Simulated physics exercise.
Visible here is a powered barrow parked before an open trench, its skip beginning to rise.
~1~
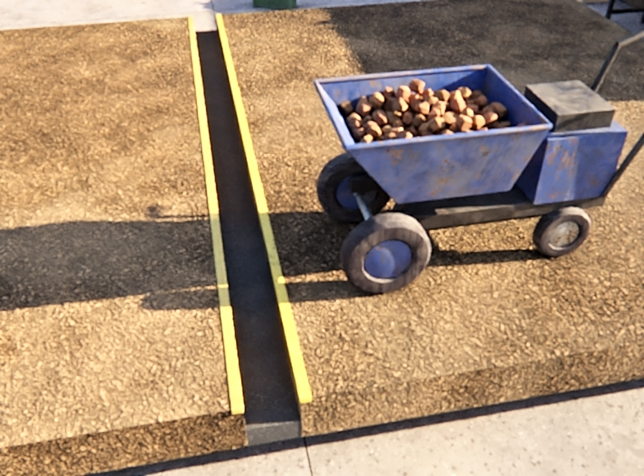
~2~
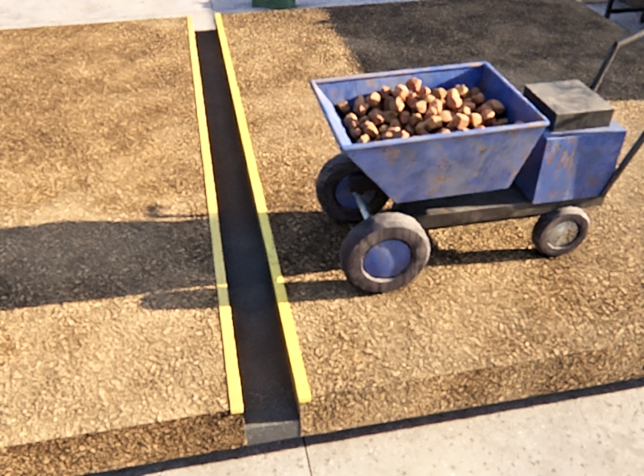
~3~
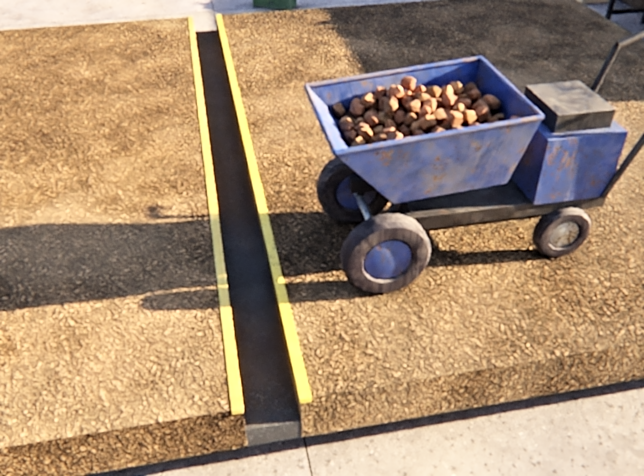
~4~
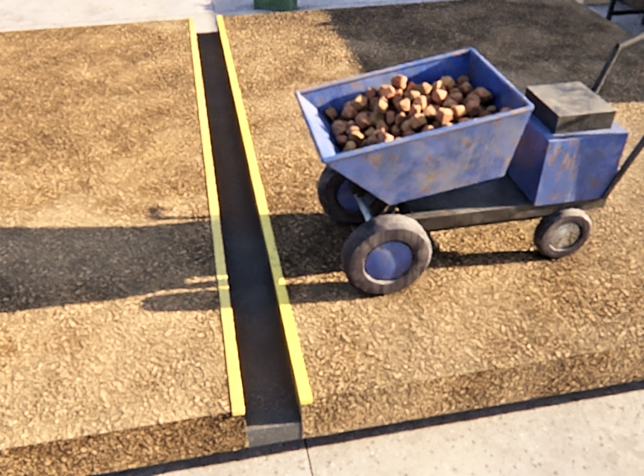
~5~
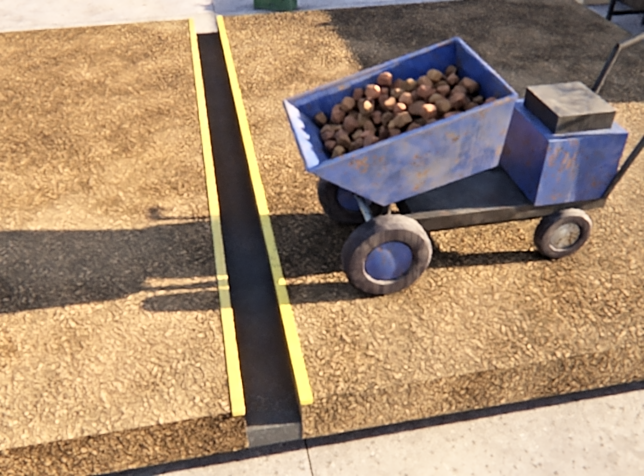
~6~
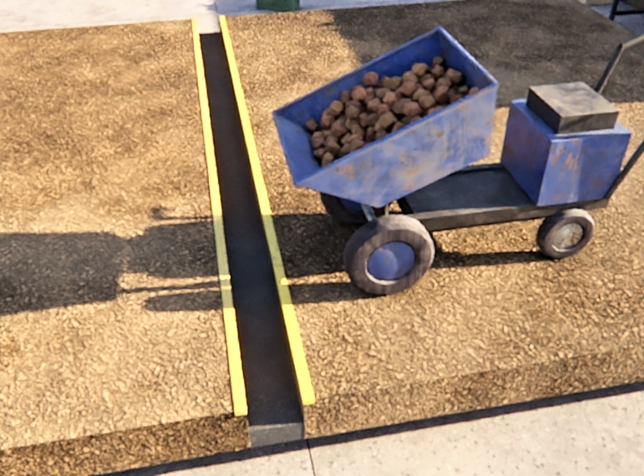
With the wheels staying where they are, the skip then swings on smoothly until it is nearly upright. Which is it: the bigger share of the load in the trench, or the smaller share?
The trench is going to be left with below half the load.
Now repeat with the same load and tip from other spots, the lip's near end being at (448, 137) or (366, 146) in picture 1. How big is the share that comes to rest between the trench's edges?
First some 40, then 40 per cent.
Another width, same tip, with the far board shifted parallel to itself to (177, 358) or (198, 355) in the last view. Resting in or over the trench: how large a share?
Roughly 80 percent first and 60 percent second.
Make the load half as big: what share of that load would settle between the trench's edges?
I'd guess near 40 per cent.
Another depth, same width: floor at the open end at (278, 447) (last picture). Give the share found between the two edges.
Something close to 30 per cent.
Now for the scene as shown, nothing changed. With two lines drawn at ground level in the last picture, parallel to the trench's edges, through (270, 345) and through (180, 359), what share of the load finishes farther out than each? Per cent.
First some 80, then 40 per cent.
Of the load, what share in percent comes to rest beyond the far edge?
60 %.
Soon after the last picture, skip tipped steeply; all in the skip.
A little later, skip tipped right over; about two thirds in the skip; a small part in or heaped over the trench; about a quarter beyond it; a stray few falling.
Later still, skip tipped right over; about a quarter in the skip; about a quarter in or heaped over the trench; about two thirds beyond it.
At rest, skip tipped right over; a small part in the skip; about a quarter in or heaped over the trench; about two thirds beyond it.
